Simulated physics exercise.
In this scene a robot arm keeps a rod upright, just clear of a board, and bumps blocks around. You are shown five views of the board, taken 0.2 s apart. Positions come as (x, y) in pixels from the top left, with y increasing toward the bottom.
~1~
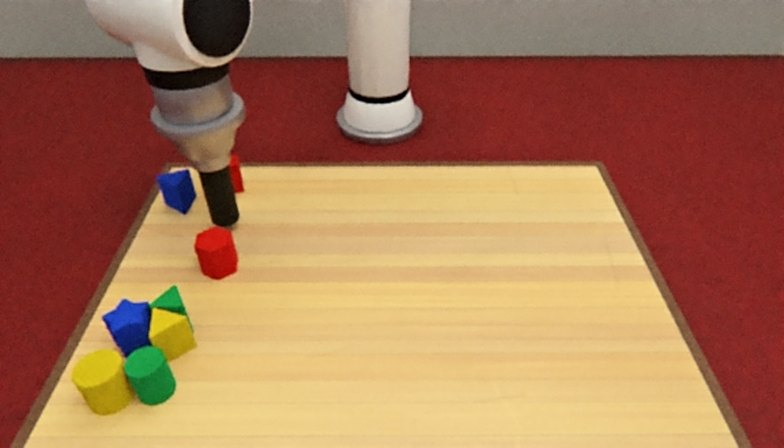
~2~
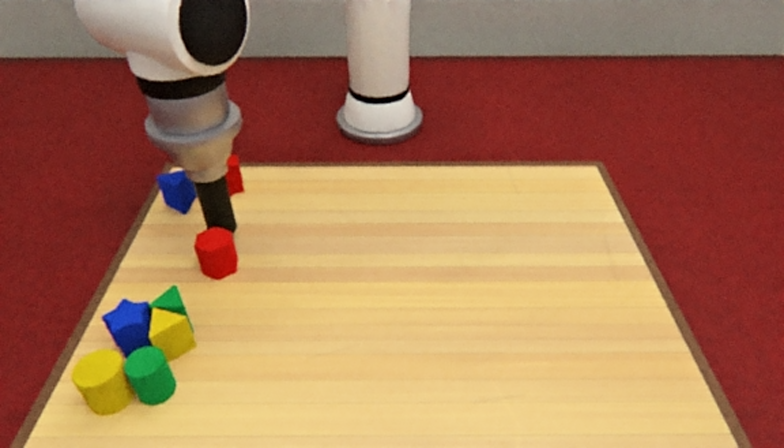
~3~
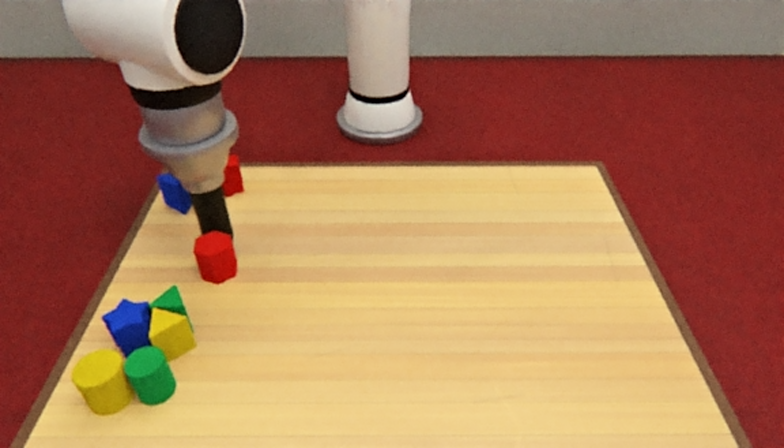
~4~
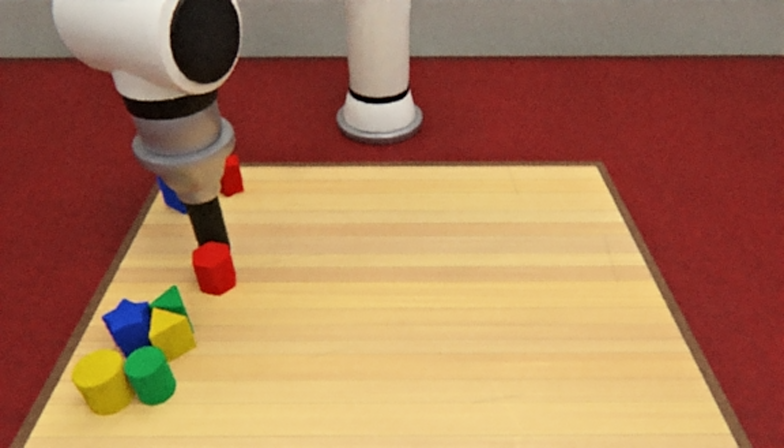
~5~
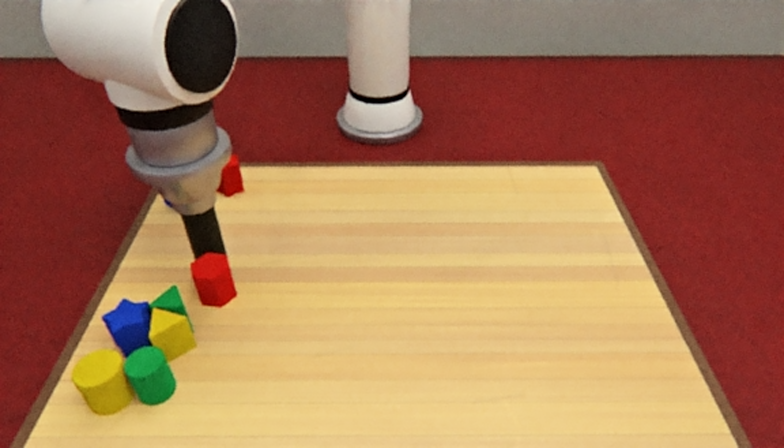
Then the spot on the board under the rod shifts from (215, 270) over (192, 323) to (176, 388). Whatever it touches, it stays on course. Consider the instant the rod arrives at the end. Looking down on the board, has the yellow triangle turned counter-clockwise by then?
It seems so.
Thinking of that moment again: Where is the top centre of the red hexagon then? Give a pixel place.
It ends at (218, 297).
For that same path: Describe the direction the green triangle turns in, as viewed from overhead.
Seen from overhead, it turns clockwise.
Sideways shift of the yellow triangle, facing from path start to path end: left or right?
Sideways shift: Left.
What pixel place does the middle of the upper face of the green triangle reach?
If I read the scene right, the answer is (136, 335).
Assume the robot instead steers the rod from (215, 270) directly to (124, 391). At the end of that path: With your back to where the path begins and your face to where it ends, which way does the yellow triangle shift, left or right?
Sideways shift: Left.
On the path given first. One third of the way, rod (197, 295); red hexagon (214, 291), turned 65° anticlockwise.
Two thirds of the way, rod (181, 334); green circular block (139, 368); yellow triangle (161, 341), turned 40° anticlockwise; green triangle (142, 326); red hexagon (218, 297), turned 90° anticlockwise.
At the end, rod (172, 378); green circular block (124, 390); yellow triangle (164, 387), turned 25° anticlockwise; green triangle (136, 335), turned 20° clockwise; red hexagon (218, 297), turned 90° anticlockwise.
